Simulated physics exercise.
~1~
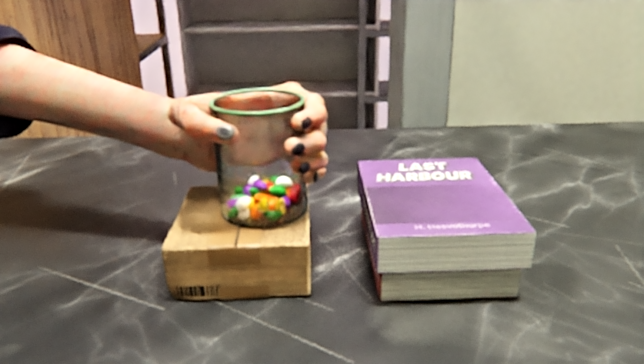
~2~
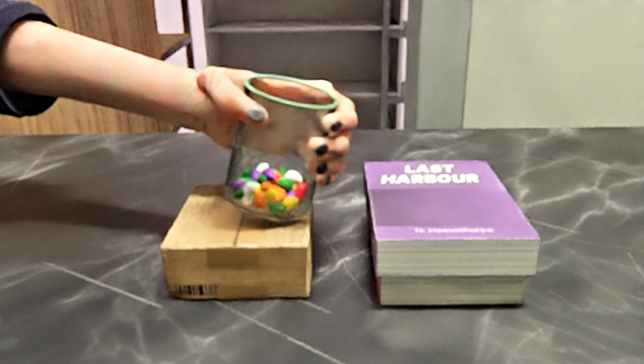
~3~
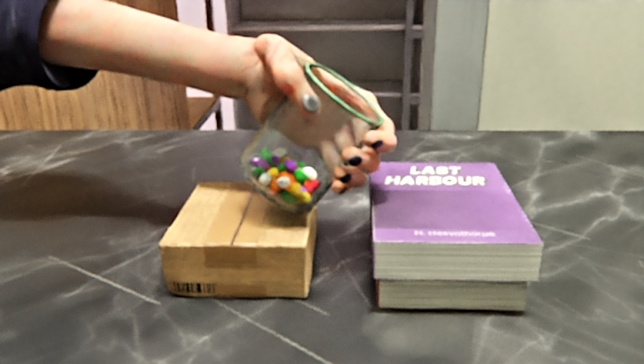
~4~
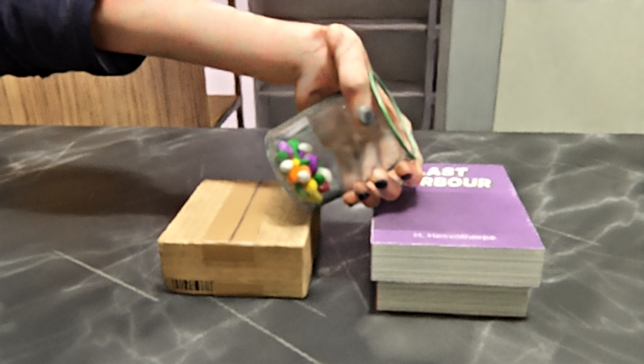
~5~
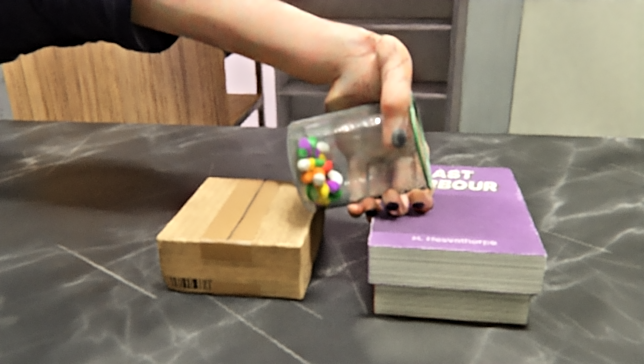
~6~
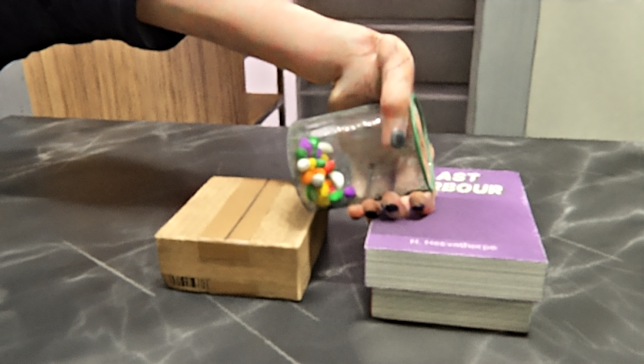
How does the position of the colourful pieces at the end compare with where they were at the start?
They start low over the cardboard box, in the bottom of the upright glass. By the end they are higher and further right, near the gap between the box and the books, still inside the tipped glass.
